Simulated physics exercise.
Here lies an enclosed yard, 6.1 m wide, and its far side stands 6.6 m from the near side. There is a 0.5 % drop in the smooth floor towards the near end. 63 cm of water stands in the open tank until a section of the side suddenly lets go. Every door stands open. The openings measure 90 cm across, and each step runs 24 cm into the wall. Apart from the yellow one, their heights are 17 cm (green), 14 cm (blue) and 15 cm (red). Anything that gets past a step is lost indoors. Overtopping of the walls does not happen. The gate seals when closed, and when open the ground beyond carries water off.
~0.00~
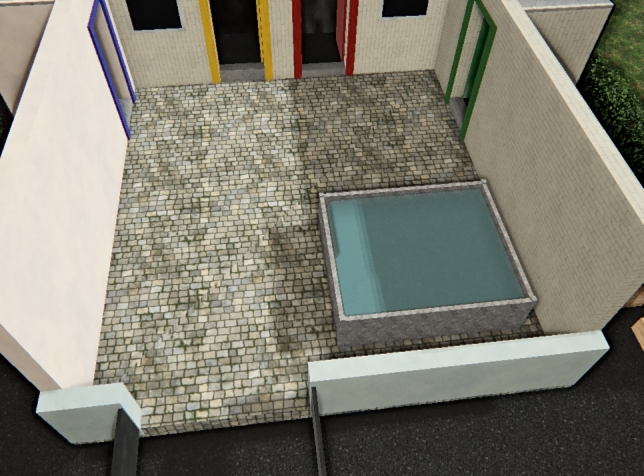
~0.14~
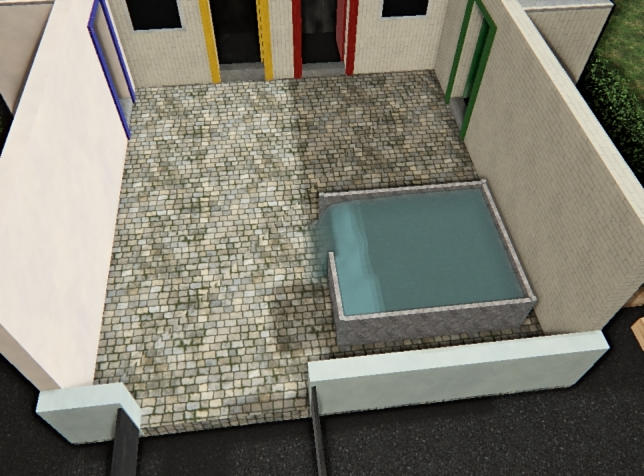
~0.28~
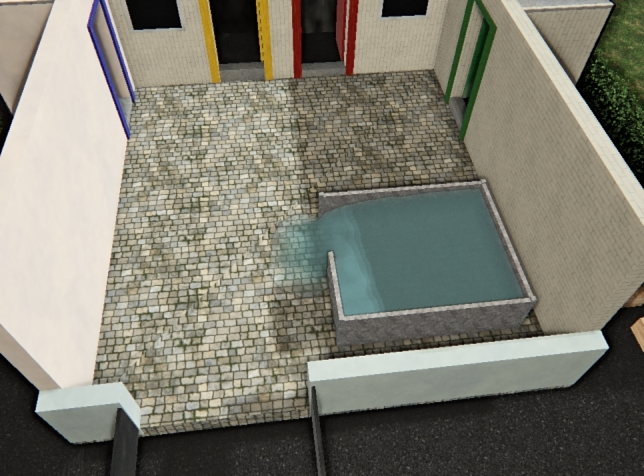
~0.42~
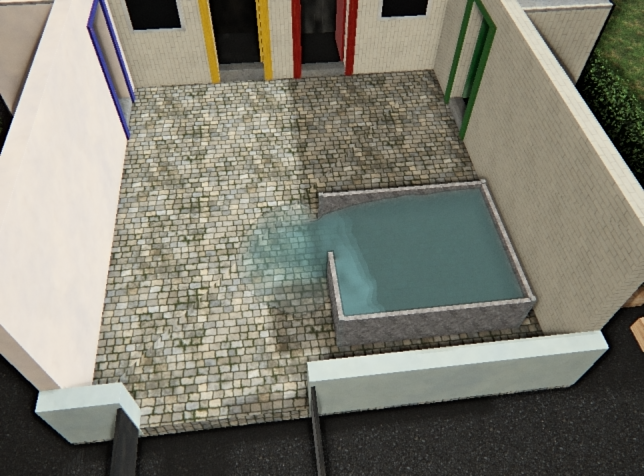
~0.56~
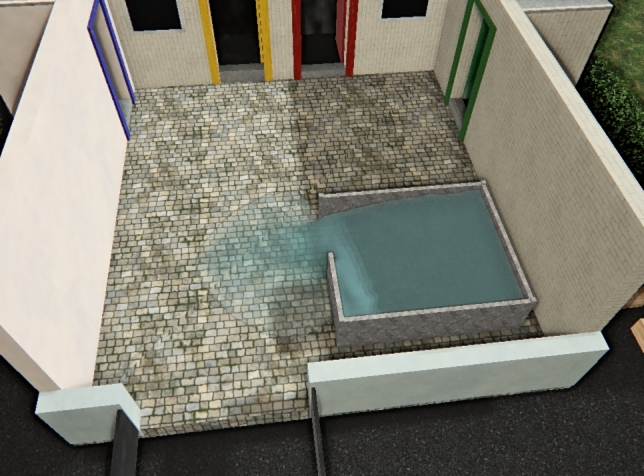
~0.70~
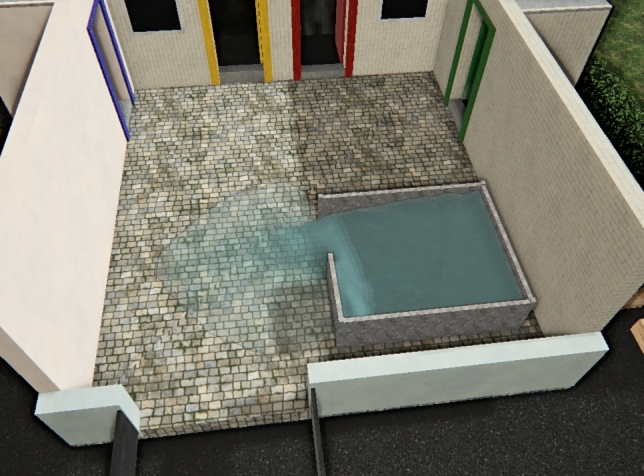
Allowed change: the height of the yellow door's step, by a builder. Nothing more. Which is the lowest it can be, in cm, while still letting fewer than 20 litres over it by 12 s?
No lower than about 6 cm.
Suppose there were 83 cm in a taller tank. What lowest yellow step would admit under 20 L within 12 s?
Something near 9.0 cm should do.
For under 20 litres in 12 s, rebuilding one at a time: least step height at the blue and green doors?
Close to 11.5 cm (blue) and close to 6.0 cm (green).
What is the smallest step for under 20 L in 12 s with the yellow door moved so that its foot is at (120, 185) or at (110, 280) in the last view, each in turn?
In turn: Roughly 16 cm, roughly 21 cm.
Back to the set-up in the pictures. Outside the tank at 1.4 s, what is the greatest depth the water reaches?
Max depth: About 36 cm.
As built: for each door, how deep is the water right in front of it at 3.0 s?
Door by door, in centimetres - green 0, blue 11, red 0, yellow 0.
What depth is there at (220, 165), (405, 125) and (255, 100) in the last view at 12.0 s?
That's 5, 8 and 5 cm, in the order given.
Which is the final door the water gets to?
The answer is the green door.
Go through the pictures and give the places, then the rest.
The first frame shows still water, 63 cm deep, in the open tank at (419, 247); the yellow door at (238, 36) is dry.
In the second frame, the front is at (314, 279), 0.3 m from the gap at (327, 244); 0.2 m2 of floor is wet, 63 cm left at the back.
In the third frame, water pours out at (327, 245) and has run 0.8 m, to (276, 272); about 10 cm deep outside, 63 cm at the back.
In the fourth frame, the front is at (244, 272), 1.3 m from the gap at (327, 245); 1.8 m2 of floor is wet, 63 cm left at the back.
In the fifth frame, water pours out at (327, 246) and has run 1.9 m, to (203, 273); about 5 cm deep outside, 63 cm at the back.
In the sixth frame, the front is at (163, 268), 2.5 m from the gap at (327, 247); 4.7 m2 of floor is wet, 62 cm left at the back; 3.1 m in a straight line remain to the yellow door at (237, 38).
After 1.4 s water covers 30 % of the floor, deepest (36 cm) near (312, 245); it has not reached the yellow door.
After 3.0 s water covers 45 % of the floor, deepest (32 cm) near (89, 416); it has not reached the yellow door.
After 12.0 s water covers 100 % of the floor, deepest (12 cm) near (545, 364); 5 cm at the yellow door, 0 litres in over its 25 cm step.
At the yellow door as built, the water arrived by 3.6 s and peaked near 10 cm at 5.0 s.
With a step of 5.5 cm, 28 litres would have come in within the 12 s; with 7.5 cm, 9 litres. So under 20 litres takes about 6 cm.
